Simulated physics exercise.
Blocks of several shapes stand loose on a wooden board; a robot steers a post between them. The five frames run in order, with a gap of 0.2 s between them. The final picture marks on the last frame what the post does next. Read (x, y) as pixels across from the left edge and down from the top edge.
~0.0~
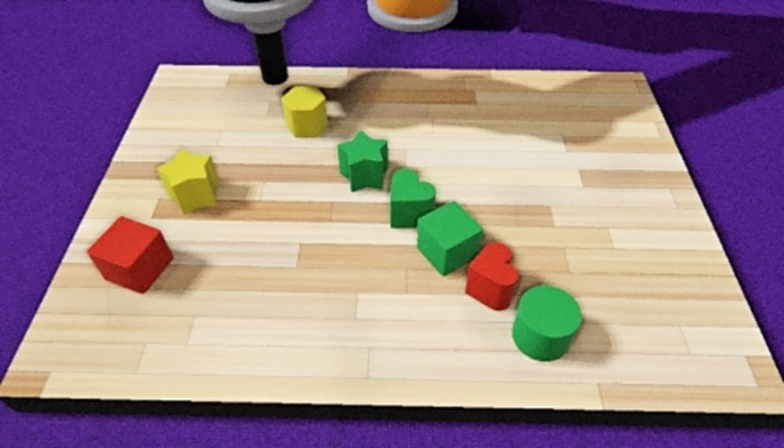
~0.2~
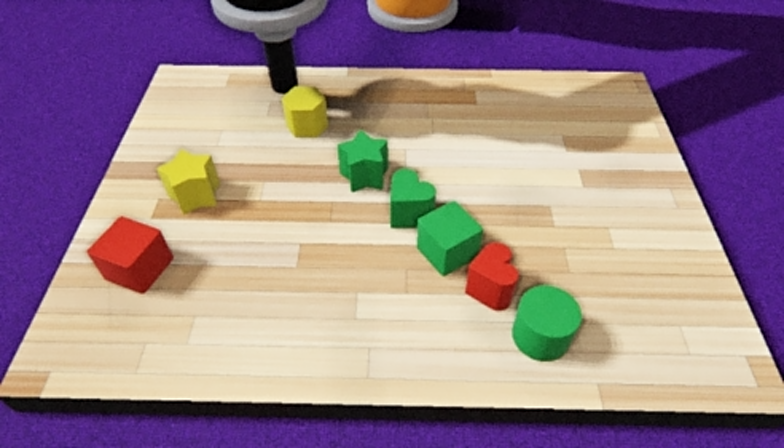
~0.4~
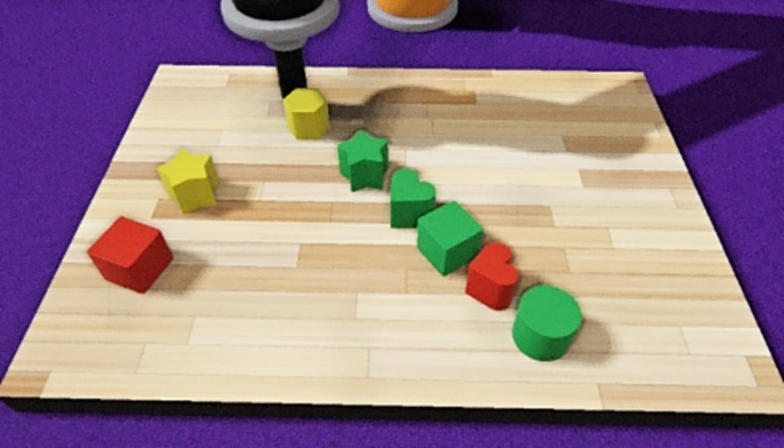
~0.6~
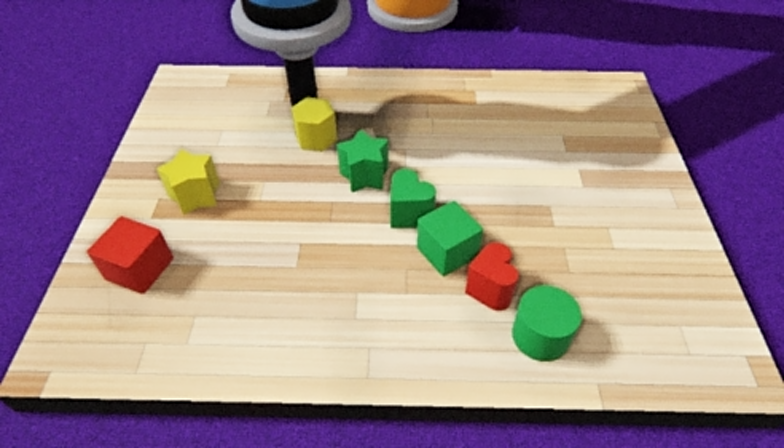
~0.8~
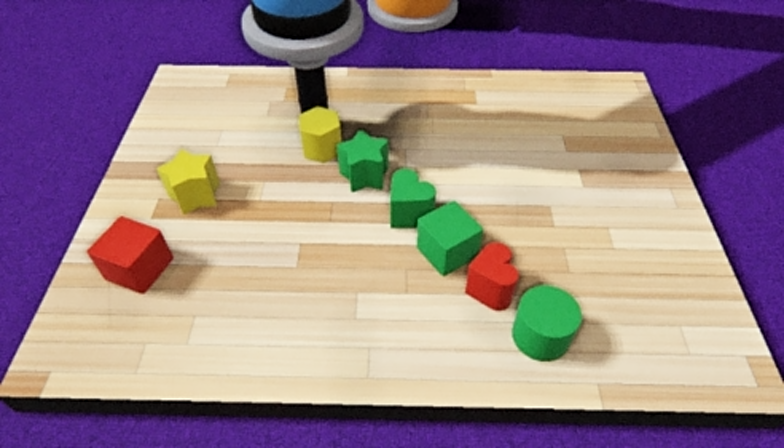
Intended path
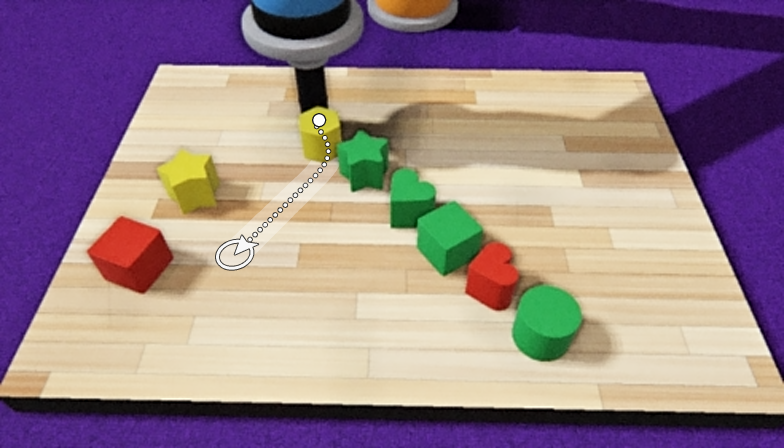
A robot post moves to the yellow six-sided block and nudges it toward the green star.
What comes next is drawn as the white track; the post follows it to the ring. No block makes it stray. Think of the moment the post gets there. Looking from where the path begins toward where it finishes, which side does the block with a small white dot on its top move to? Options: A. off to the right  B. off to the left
Option B.
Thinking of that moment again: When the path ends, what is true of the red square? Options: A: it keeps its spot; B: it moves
The correct letter is A.
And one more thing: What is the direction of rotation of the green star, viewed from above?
The turn is anti-clockwise.
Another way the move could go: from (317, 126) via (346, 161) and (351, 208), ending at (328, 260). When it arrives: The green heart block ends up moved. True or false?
The statement is true.
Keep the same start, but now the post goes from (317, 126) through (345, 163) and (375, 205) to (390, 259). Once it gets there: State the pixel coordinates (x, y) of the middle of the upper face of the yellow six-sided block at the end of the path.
At (323, 165).
The drawn path runs from (317, 126) by way of (323, 166) and (283, 208) to (235, 254); the dot is on the yellow six-sided block.
On the path given first. One third of the way, post at (322, 154); yellow six-sided block at (313, 163), turned 30° clockwise; green star at (363, 153), turned 40° anticlockwise.
Two thirds of the way, post at (280, 195); yellow six-sided block at (293, 206), turned 25° anticlockwise; green star at (363, 153), turned 40° anticlockwise.
At the end, post at (231, 242); red square not moved; yellow six-sided block at (287, 217), turned 70° anticlockwise; green star at (363, 153), turned 40° anticlockwise.
